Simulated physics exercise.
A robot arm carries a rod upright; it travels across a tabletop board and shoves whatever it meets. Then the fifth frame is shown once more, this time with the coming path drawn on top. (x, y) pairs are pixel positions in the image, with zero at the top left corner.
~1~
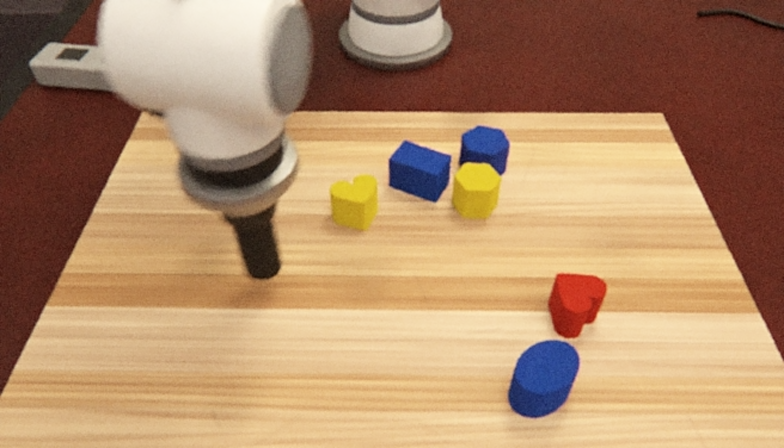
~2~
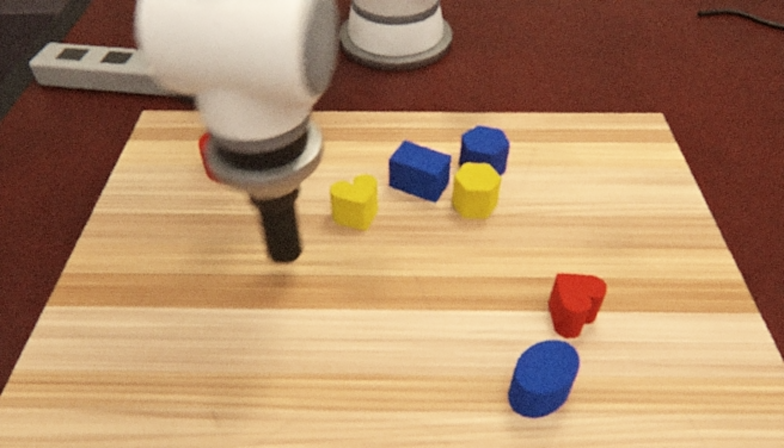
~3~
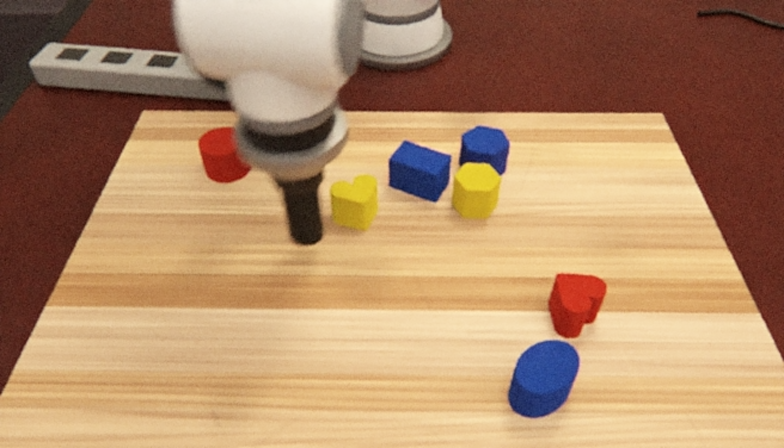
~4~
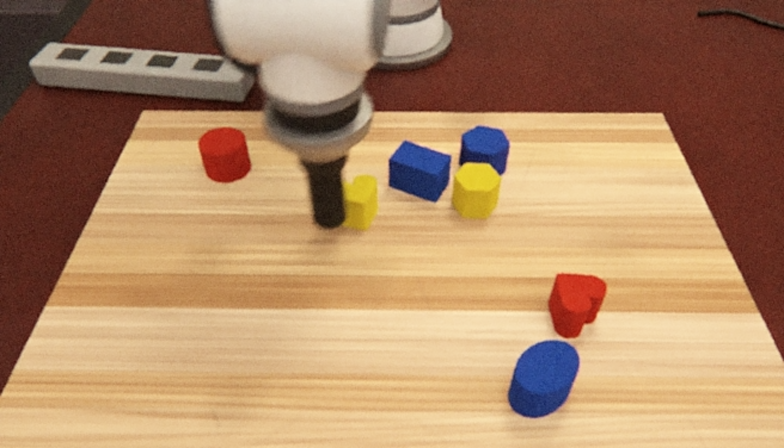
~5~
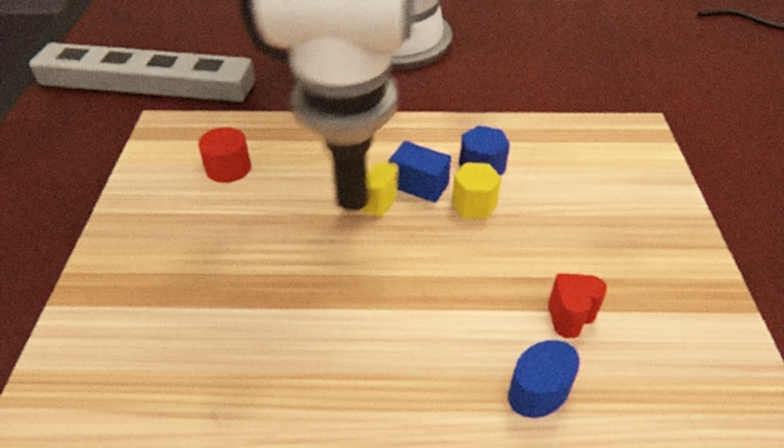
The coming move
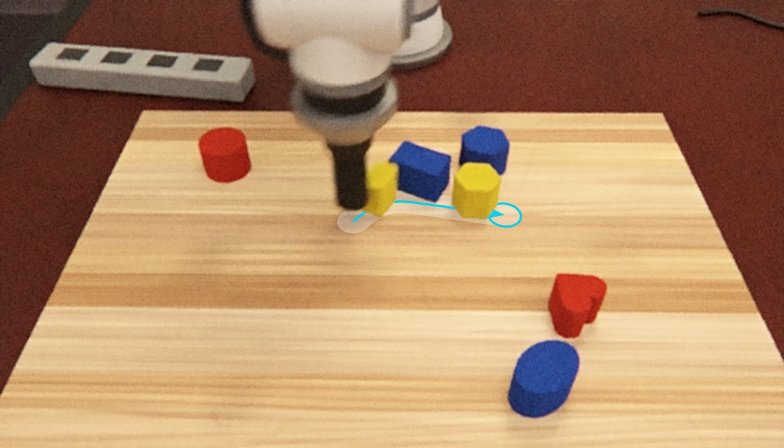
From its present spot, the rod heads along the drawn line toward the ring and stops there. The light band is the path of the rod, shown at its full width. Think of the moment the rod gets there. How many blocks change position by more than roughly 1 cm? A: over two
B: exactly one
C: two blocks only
Option A.
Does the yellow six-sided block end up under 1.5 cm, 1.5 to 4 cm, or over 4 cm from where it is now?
Ends over 4 cm away.
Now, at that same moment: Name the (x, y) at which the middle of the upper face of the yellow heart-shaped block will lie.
By then it is at (398, 152).
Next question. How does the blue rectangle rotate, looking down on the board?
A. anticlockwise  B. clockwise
(B)
The line goes from (354, 221) through (398, 202) and (451, 208) to (505, 215).
One third of the way, rod at (399, 181); yellow heart-shaped block at (398, 152), turned 35° anticlockwise; blue rectangle at (432, 146), turned 55° clockwise.
Two thirds of the way, rod at (453, 187); yellow heart-shaped block at (398, 152), turned 35° anticlockwise; blue rectangle at (432, 146), turned 55° clockwise; yellow six-sided block at (494, 177).
At the end, rod at (508, 194); yellow heart-shaped block at (398, 152), turned 35° anticlockwise; blue rectangle at (432, 146), turned 55° clockwise; yellow six-sided block at (543, 175), turned 40° anticlockwise; blue six-sided block unmoved.
